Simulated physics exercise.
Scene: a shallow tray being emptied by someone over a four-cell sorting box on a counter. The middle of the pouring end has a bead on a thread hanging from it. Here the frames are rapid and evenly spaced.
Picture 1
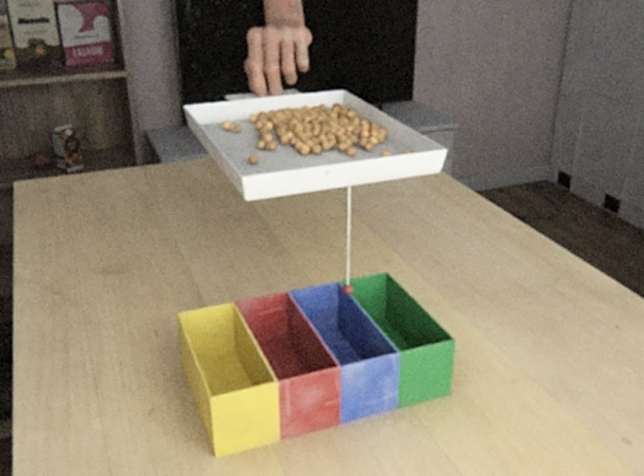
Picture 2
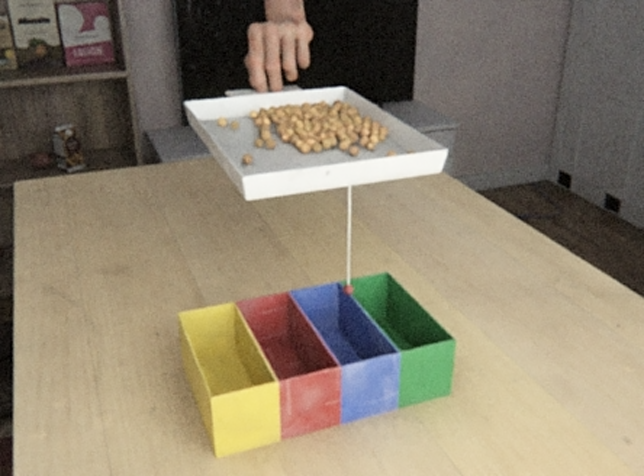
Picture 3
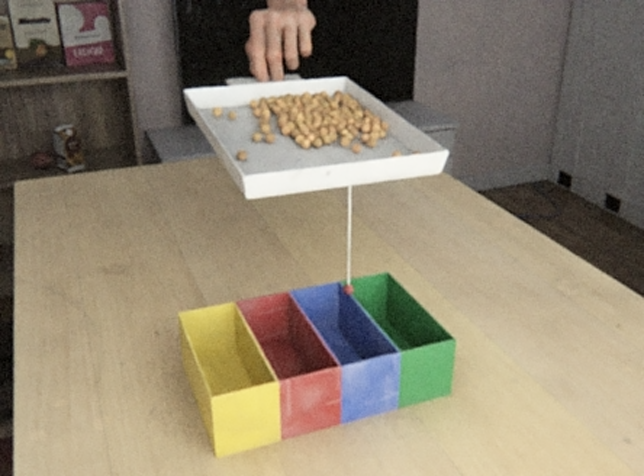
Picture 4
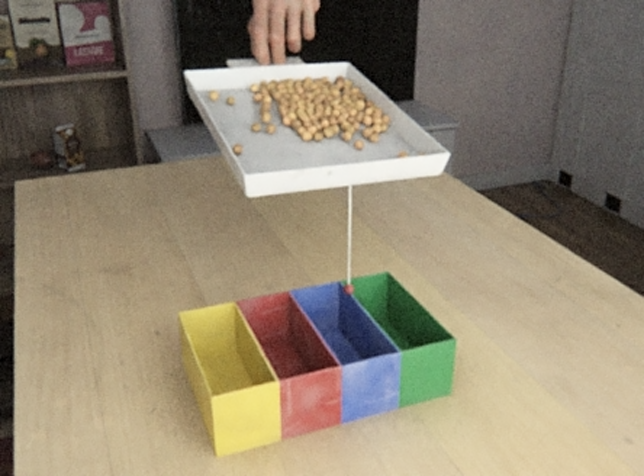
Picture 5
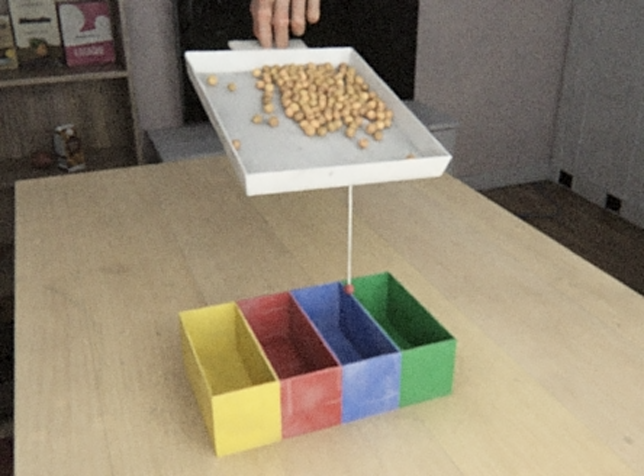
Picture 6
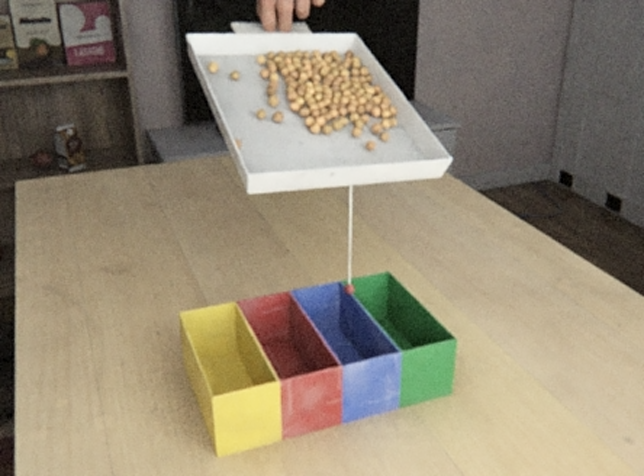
On a pale wooden table, a white tray of small round beads is held above a box with yellow, red, blue and green cells, a thread hanging from its front edge. The hand gradually raises the back of the tray, steepening its tilt, and the beads shift slightly within it while the box stays still.
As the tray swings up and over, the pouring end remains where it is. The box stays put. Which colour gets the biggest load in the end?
The green cell gets the biggest load.
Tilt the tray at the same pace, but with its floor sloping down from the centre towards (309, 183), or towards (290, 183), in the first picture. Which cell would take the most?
The cell in red, then that red cell.
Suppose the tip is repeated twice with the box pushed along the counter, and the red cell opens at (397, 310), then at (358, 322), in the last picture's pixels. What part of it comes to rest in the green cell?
It would be roughly 0 per cent, followed by roughly 40 per cent.
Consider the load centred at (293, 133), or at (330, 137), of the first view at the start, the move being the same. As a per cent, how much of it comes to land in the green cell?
30 % and 30 %.
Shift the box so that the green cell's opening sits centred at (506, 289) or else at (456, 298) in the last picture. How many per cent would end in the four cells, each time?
First case 100 in a hundred, second case 90 in a hundred.
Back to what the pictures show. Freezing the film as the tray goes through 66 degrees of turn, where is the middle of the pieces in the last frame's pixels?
Look around (402, 167) in the last picture.
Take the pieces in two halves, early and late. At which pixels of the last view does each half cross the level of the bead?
First near (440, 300), later near (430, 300).
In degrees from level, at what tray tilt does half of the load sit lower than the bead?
The angle is roughly 105° at that point.
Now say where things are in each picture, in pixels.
In the first picture, corners of the pouring end (245, 175) and (441, 149), level; middle of the load (317, 129), round wooden beads; bead on its thread (348, 290); yellow cell (246, 414); red cell (310, 398); blue cell (370, 383); green cell (426, 369).
In the second picture, corners of the pouring end (246, 175) and (442, 149), level; middle of the load (317, 126), just a few on the move.
In the third picture, corners of the pouring end (247, 174) and (443, 150), tipped barely, lowest at the right corner; middle of the load (318, 119), about a tenth on the move.
In the fourth picture, corners of the pouring end (248, 173) and (444, 152), tipped a little, lowest at the right corner; middle of the load (319, 109), about a tenth on the move.
In the fifth picture, corners of the pouring end (250, 172) and (446, 155), tipped a little, lowest at the right corner; middle of the load (329, 97), about a tenth on the move.
In the sixth picture, corners of the pouring end (251, 172) and (447, 157), tipped clearly, lowest at the right corner; middle of the load (335, 90), almost all on the move; yellow cell (248, 413); red cell (311, 397); blue cell (371, 382); green cell (428, 368).
Just after the last frame, tray tipped steeply; the larger part on the tray; just a few in the green cell; roughly a quarter falling or outside the box.
A moment on, tray tipped past a quarter turn; about a tenth on the tray; roughly a quarter in the green cell; just a few in the blue cell; roughly two thirds falling or outside the box.
Further on, tray tipped past a quarter turn; roughly a quarter in the green cell; about a tenth in the blue cell; roughly two thirds falling or outside the box.
When it is over, tray tipped past a quarter turn; roughly a quarter in the green cell; about a tenth in the blue cell; not one in the yellow cell; not one in the red cell; roughly two thirds outside the box.
